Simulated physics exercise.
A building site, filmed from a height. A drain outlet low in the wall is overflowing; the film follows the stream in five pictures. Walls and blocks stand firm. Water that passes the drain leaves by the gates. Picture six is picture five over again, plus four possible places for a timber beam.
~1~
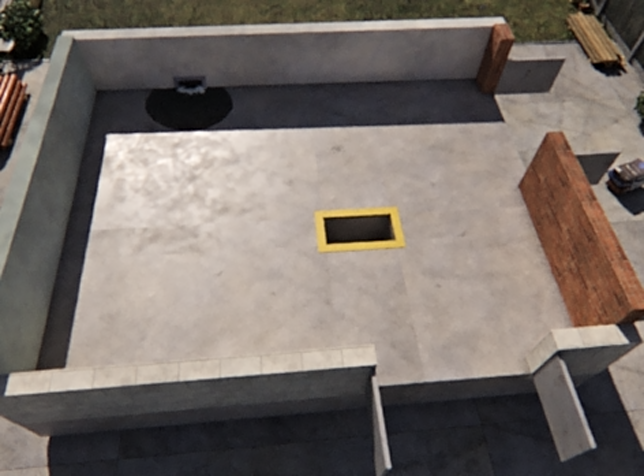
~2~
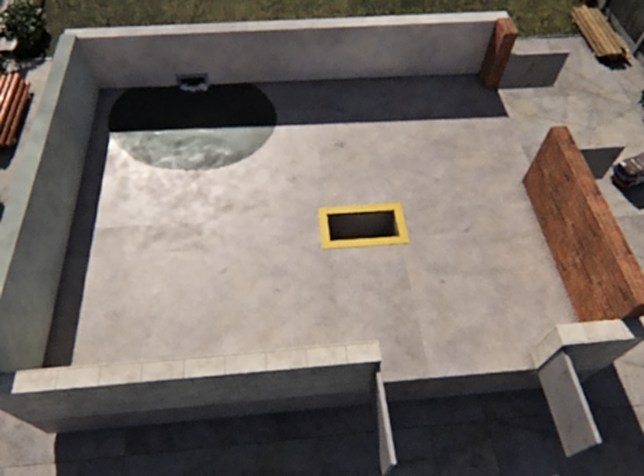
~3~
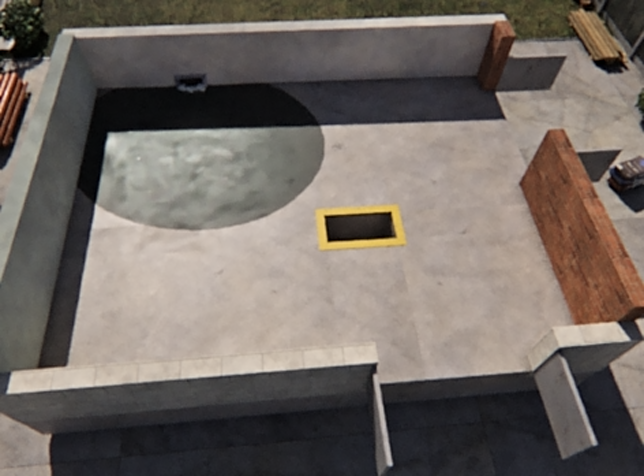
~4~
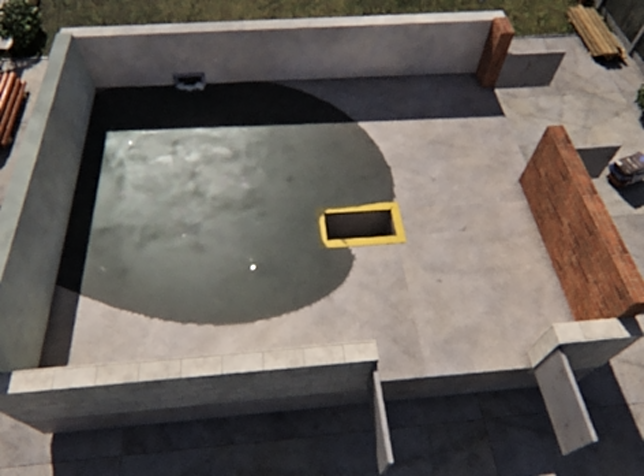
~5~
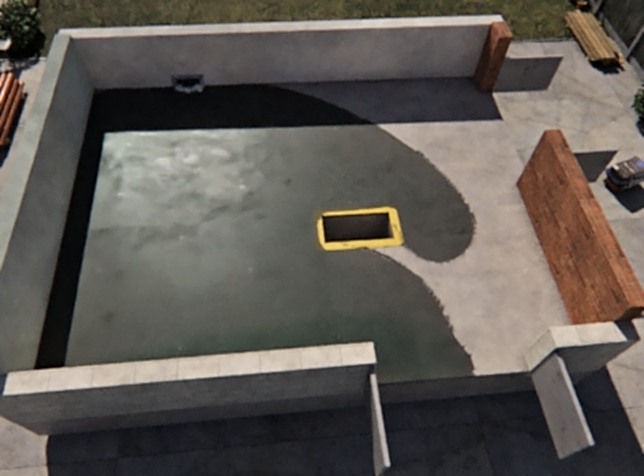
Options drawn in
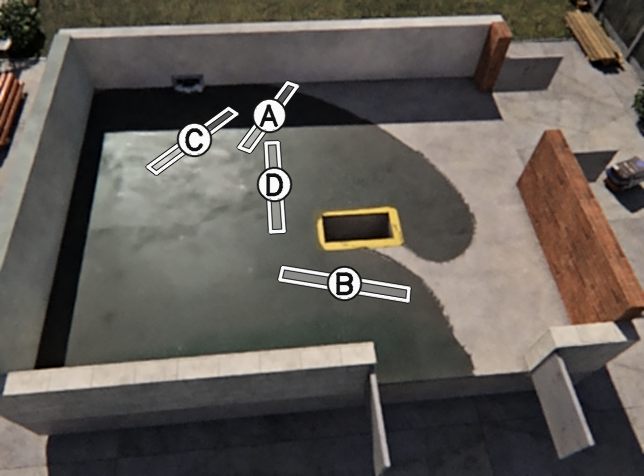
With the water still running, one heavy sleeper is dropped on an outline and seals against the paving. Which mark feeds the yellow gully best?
The best spot is B.
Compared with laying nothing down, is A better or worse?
Worse.
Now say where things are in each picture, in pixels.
Outfall at (191, 83); yellow gully at (359, 229); open gate at (447, 362); open gate at (499, 137); water covers 3 % of the ground and shows as far out as (223, 117); yellow gully still dry.
Water covers 12 % of the ground and shows as far out as (176, 167); yellow gully still dry.
Water covers 27 % of the ground and shows as far out as (288, 200); yellow gully still dry.
Water covers 47 % of the ground and shows as far out as (313, 294); yellow gully taking water.
66 % of the ground is wet; yellow gully taking water.
On the marked copy, A from (244, 149) to (292, 84); B from (281, 273) to (408, 294); C from (152, 170) to (232, 111); D from (277, 231) to (271, 142).
For spot A, about 8 % of the stream runs into the yellow gully, about 92 % out by the gates.
For spot B, about 23 % of the stream runs into the yellow gully, about 76 % out by the gates.
For spot C, about 9 % of the stream runs into the yellow gully, about 91 % out by the gates.
For spot D, about 8 % of the stream runs into the yellow gully, about 92 % out by the gates.
